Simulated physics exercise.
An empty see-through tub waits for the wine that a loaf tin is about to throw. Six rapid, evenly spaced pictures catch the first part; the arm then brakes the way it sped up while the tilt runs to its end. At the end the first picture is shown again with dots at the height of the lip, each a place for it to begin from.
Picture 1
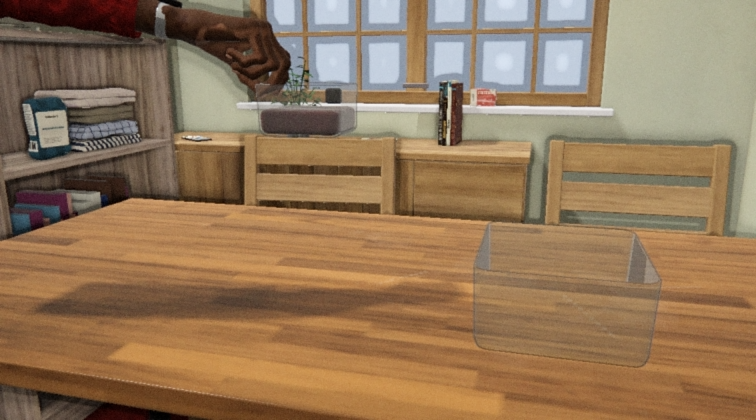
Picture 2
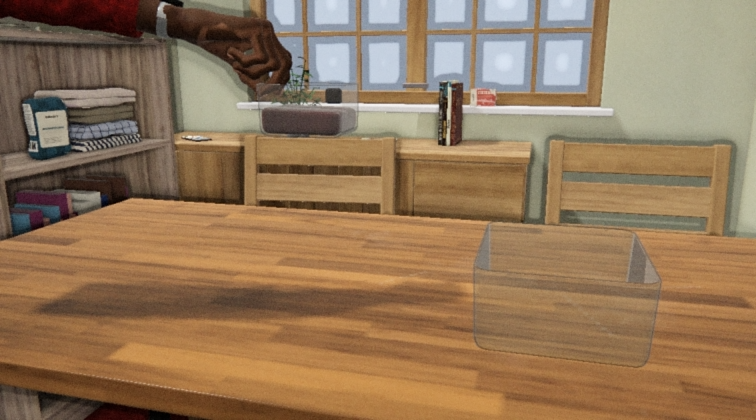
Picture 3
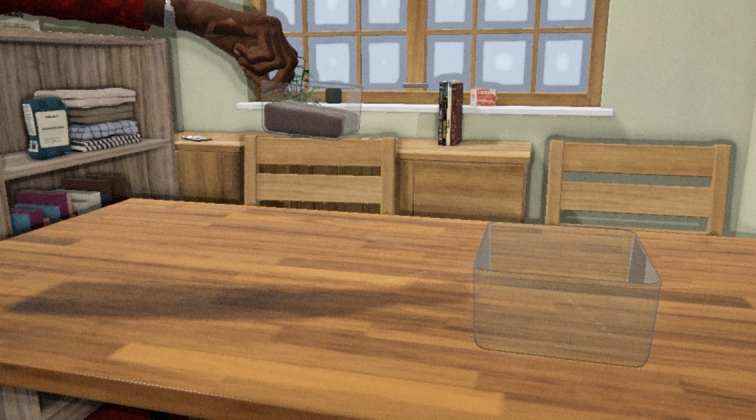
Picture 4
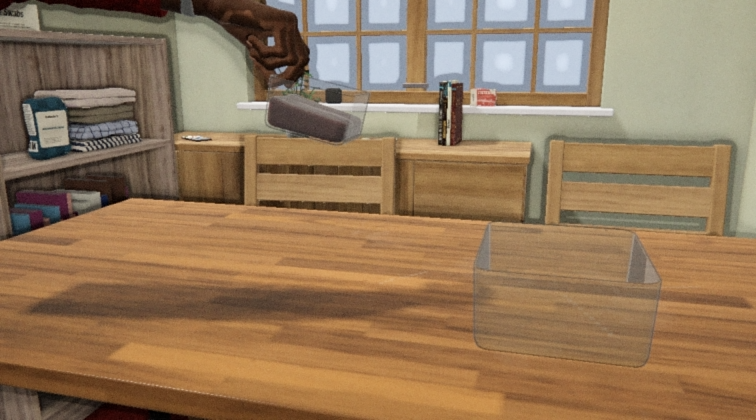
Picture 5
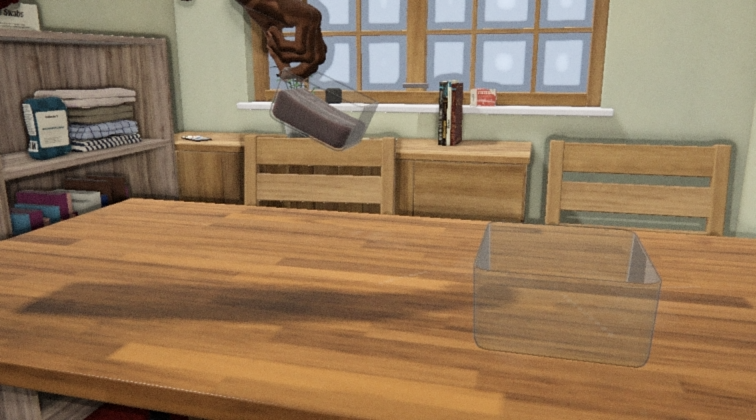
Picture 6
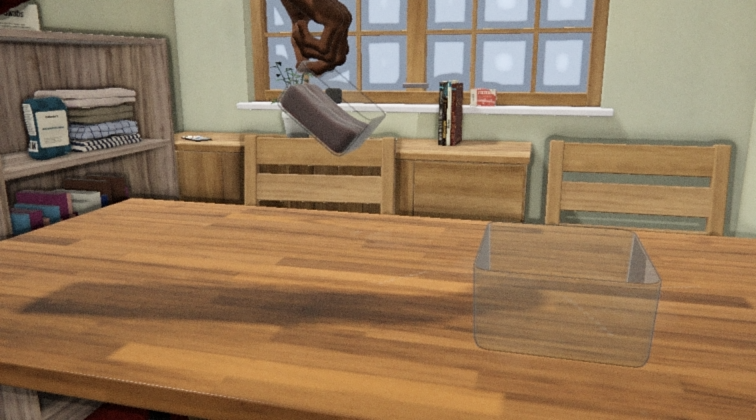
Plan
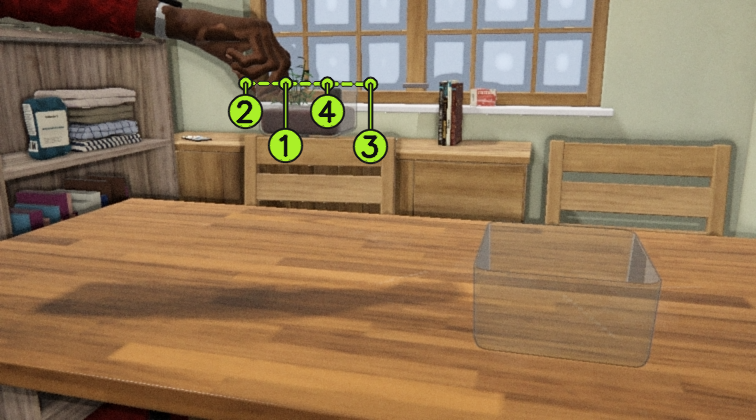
At first, a hand holds a small see-through container with a dark block-like shape inside, level above the left side of a wooden table, while an empty clear tub sits at right. The hand then shifts slightly right and tilts the container steadily, its right side dipping lower, and nothing leaves it.
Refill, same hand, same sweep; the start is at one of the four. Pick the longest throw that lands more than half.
That is spot 3.
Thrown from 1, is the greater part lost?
Yes.
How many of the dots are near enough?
One of the four.
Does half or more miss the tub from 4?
Yes.
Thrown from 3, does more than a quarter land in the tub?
Yes, clearly.
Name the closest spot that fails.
4 it is.
On the marked copy, 1 at (285, 83); 2 at (245, 83); 3 at (370, 84); 4 at (327, 83).
For spot 1, about 0 % lands in the tub, 98 % falls short.
For spot 2, about 0 % lands in the tub, 100 % falls short.
For spot 3, about 73 % lands in the tub, 14 % falls short and 14 % goes beside or beyond.
For spot 4, about 13 % lands in the tub, 85 % falls short.
